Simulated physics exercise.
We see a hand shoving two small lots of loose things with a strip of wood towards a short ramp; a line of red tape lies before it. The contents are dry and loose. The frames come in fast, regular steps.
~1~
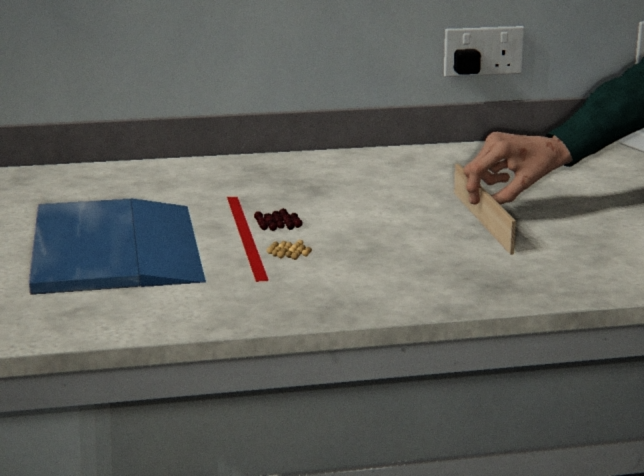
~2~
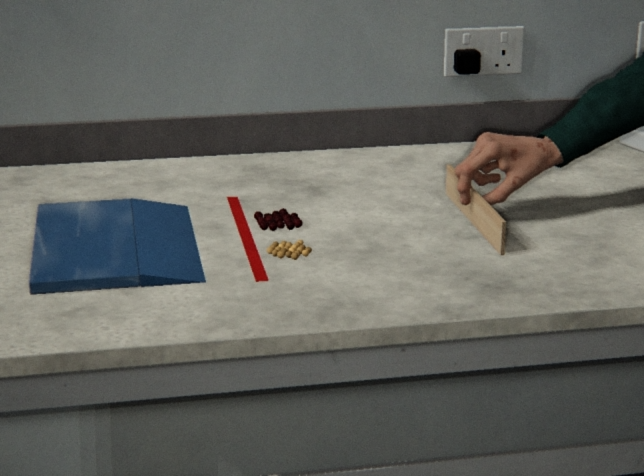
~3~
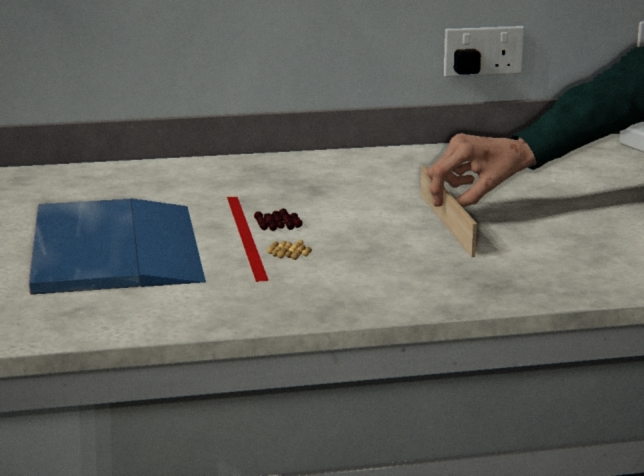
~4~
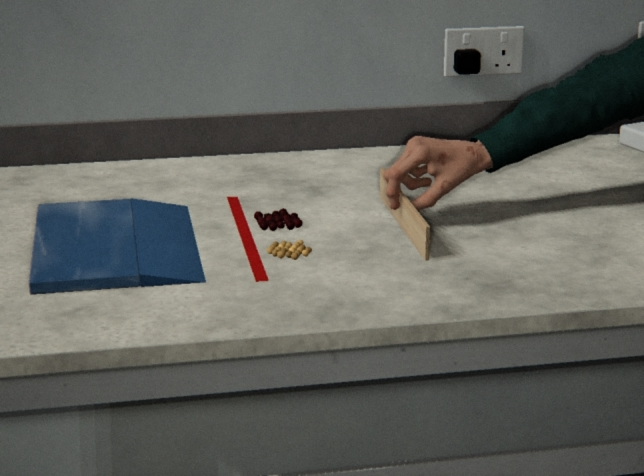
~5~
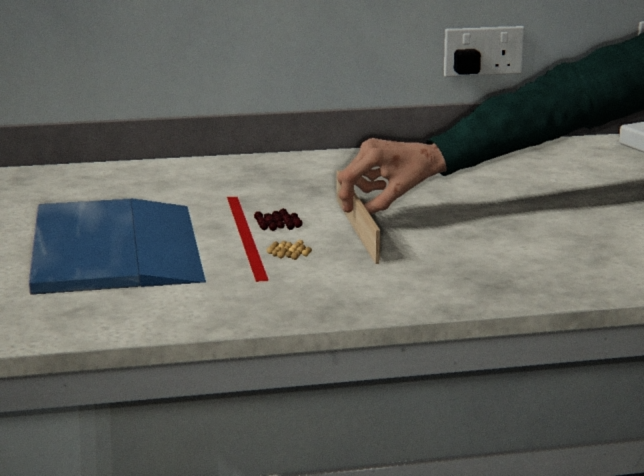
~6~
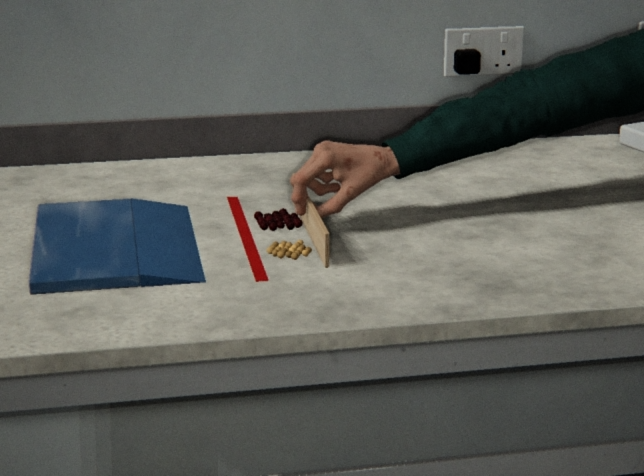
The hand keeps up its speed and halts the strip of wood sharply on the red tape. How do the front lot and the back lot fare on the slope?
The front lot reaches the top with some and the back lot reaches the top with some.
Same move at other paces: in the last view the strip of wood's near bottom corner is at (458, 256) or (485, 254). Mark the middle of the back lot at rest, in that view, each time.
At about (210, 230), and at (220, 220).
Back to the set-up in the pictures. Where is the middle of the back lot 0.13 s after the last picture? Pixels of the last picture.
Close to (188, 224).
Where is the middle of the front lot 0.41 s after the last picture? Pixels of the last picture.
At about (67, 255).
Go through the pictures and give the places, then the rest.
Strip of wood at (508, 232), at rest; red tape at (234, 201); top of the ramp at (139, 269); front lot at (287, 249), a few dried chickpeas; back lot at (279, 221), a few dried cherries, in the first frame.
Strip of wood at (499, 232); back lot at (279, 221), in the second frame.
Strip of wood at (470, 234); front lot at (287, 249), in the third frame.
Strip of wood at (424, 238); back lot at (279, 221), in the fourth frame.
Strip of wood at (375, 241); front lot at (287, 249), in the fifth frame.
Strip of wood at (325, 244); red tape at (234, 201); top of the ramp at (139, 269); front lot at (287, 249); back lot at (279, 221), in the sixth frame.
Then, 0.06 s after the last picture, strip of wood still moving, near (260, 204); front lot all short of the ramp; back lot all short of the ramp.
Then, 0.13 s after the last picture, strip of wood stopped at the red tape; front lot about two thirds on the ramp, about a third short of the ramp; back lot about half on the ramp, about half short of the ramp.
Then, 0.41 s after the last picture, strip of wood stopped at the red tape; front lot most past the top, a small part on the ramp; back lot all past the top.
By the end, strip of wood stopped at the red tape; front lot most past the top, a small part on the ramp; back lot all past the top.
